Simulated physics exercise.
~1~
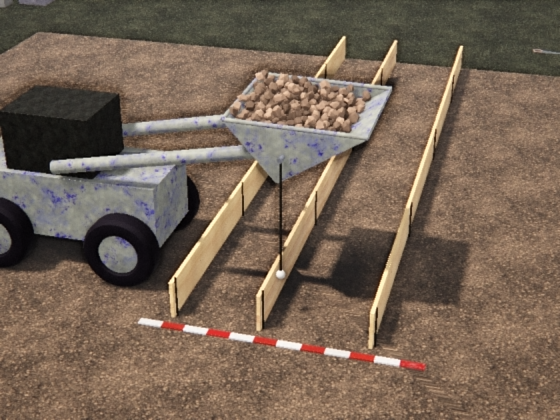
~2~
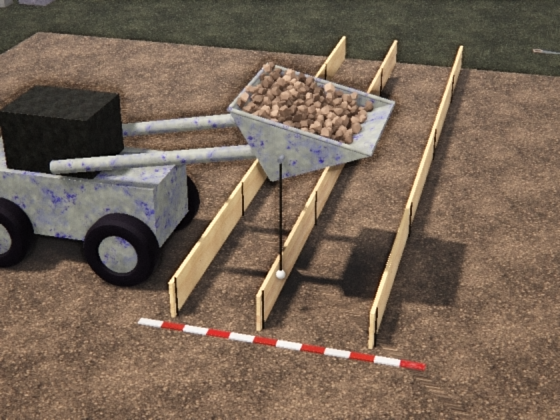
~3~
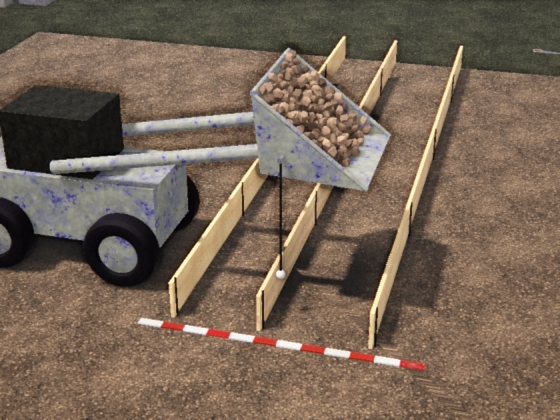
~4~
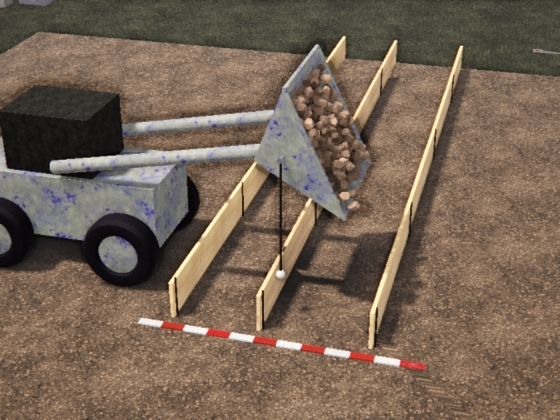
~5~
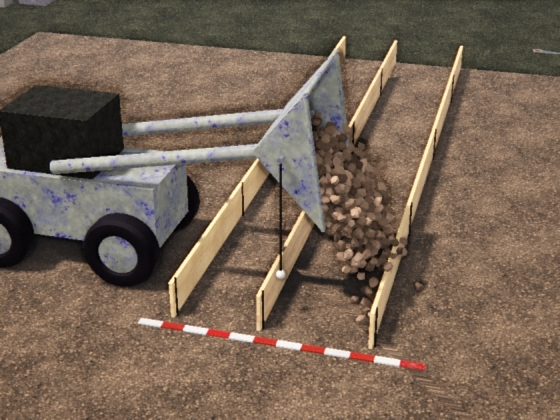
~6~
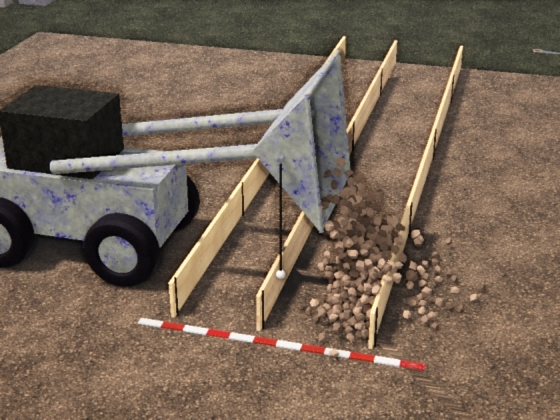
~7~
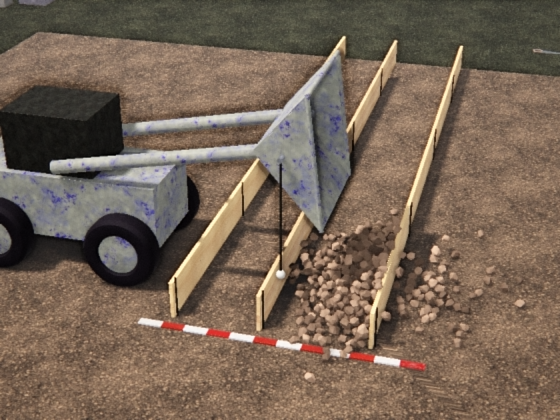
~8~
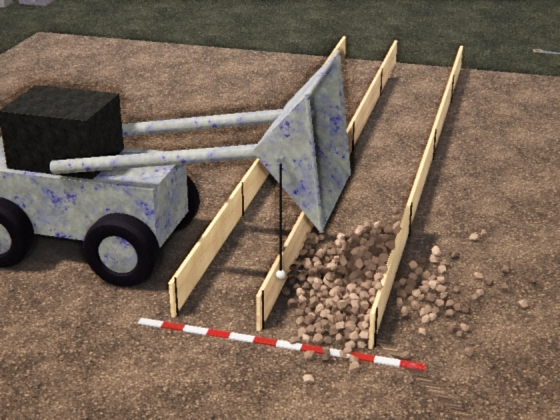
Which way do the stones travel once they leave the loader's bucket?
They move down, falling from the tipped bucket to the ground around the right-hand plank.
